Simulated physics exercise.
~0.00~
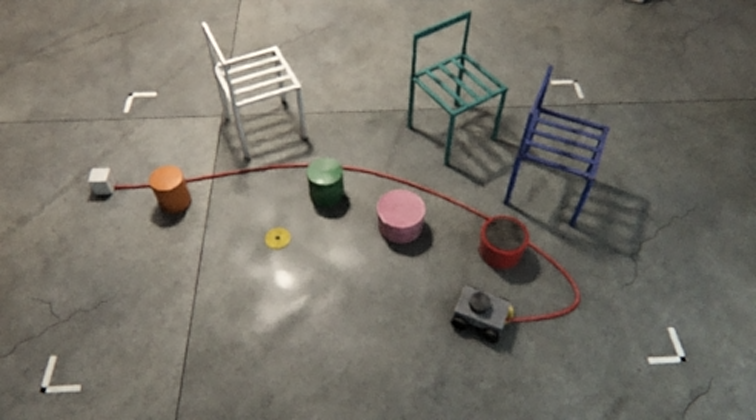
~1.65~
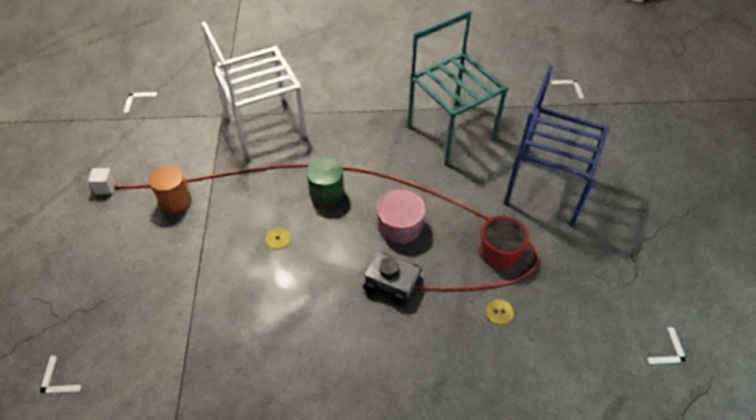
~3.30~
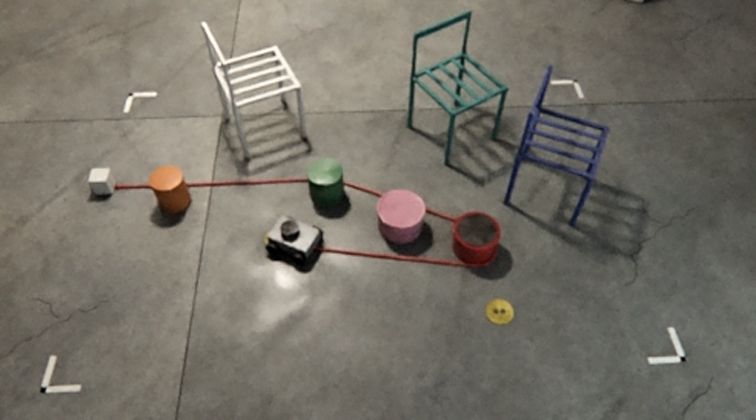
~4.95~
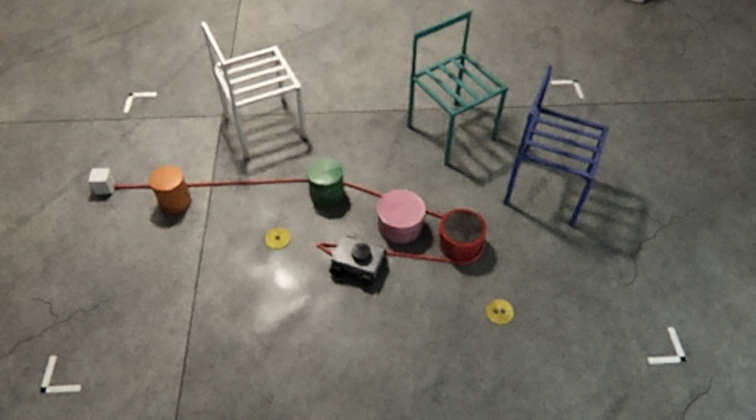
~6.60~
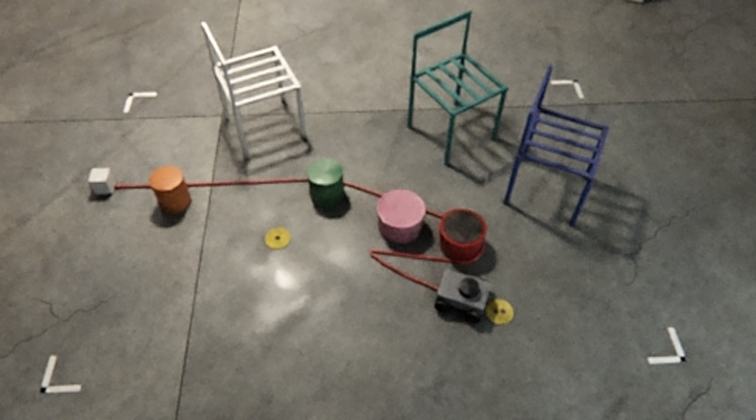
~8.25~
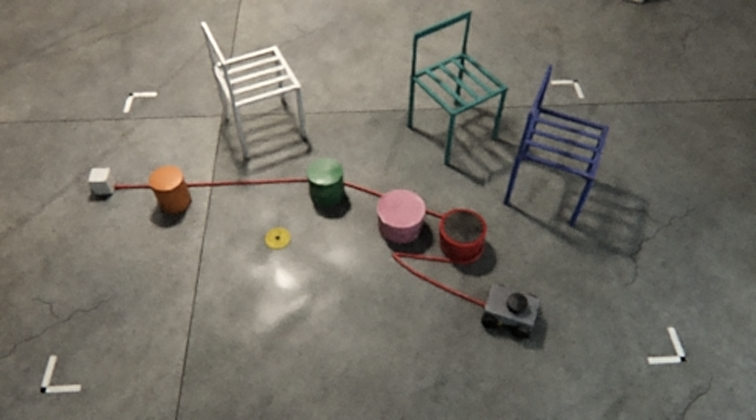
A small dark cart pulls a red cord left, dragging the red pot, then returns right.
